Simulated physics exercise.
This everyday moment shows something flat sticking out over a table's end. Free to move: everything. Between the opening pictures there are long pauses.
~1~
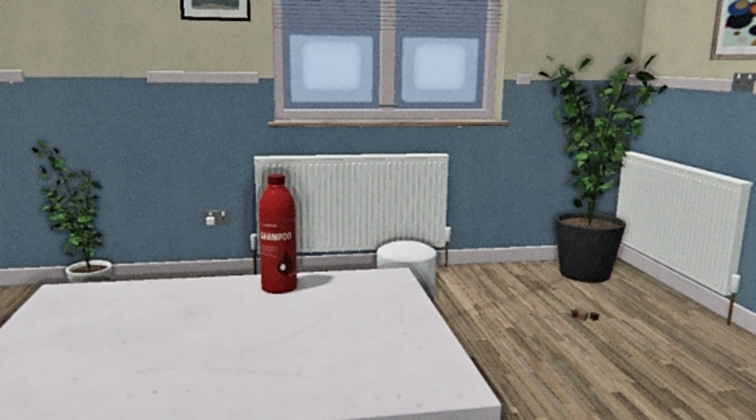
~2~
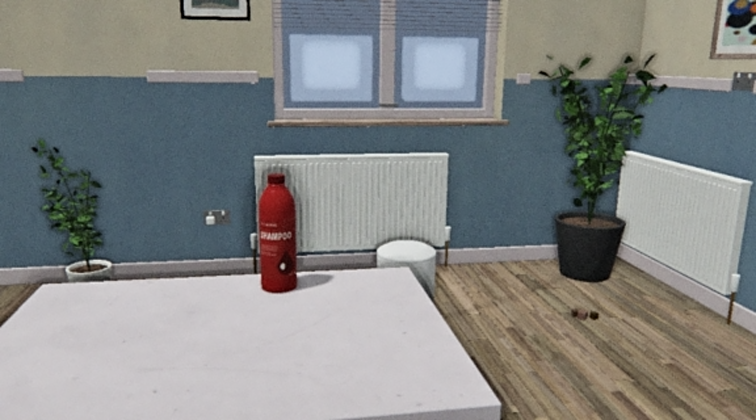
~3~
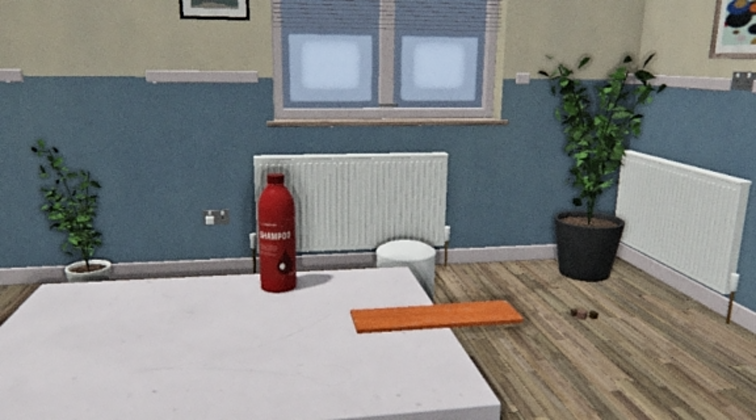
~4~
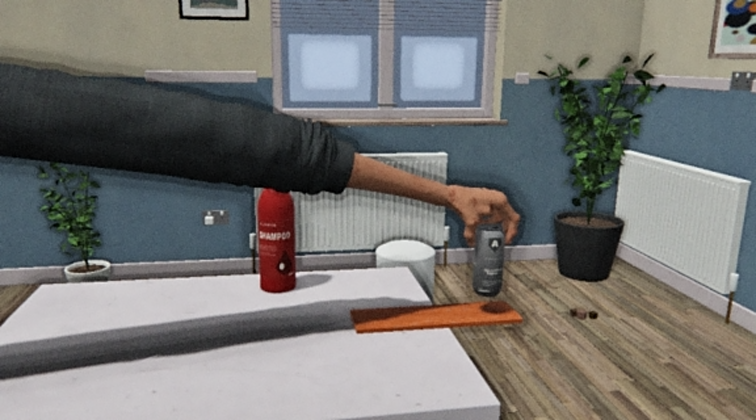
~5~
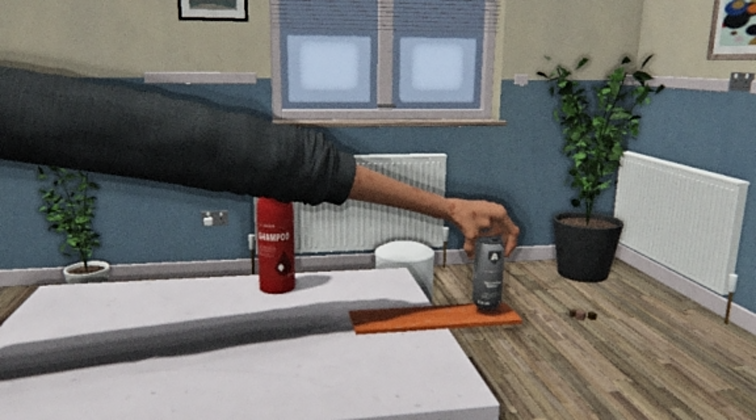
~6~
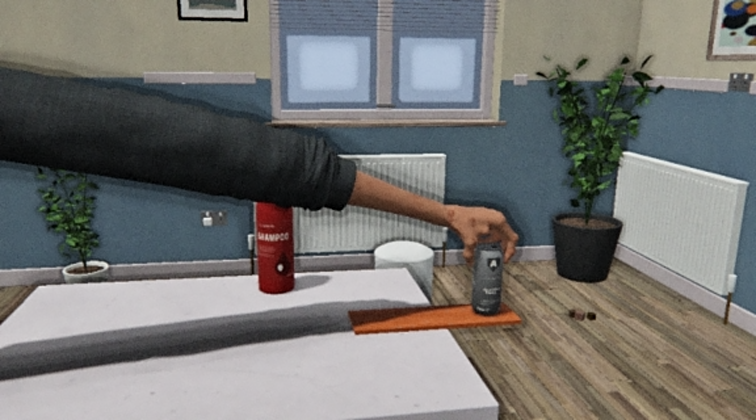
A hand lowers a grey can onto an orange board that appears beside a red bottle.
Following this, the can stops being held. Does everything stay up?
Ah, that fails - off it goes.
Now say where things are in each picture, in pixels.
In the first picture, the last thing is not in view yet; red bottle (278, 233).
In the second picture, the last thing is not in view yet; red bottle (278, 232).
In the third picture, the last thing is not in view yet; red bottle (277, 232).
In the fourth picture, coming down; grey can (488, 260); red bottle (277, 232).
In the fifth picture, coming down; grey can (488, 273); red bottle (276, 233).
In the sixth picture, in place under the hand; grey can (487, 280); red bottle (275, 233).
Then, 0.40 s on from there, grey can and orange board now down on the floor or falling.
Then, 0.60 s on from there, things are still on the move.
Then, 0.70 s on from there, as before.
In the end, down on the floor or falling, grey can and orange board; red bottle unmoved. The board tips off the edge.
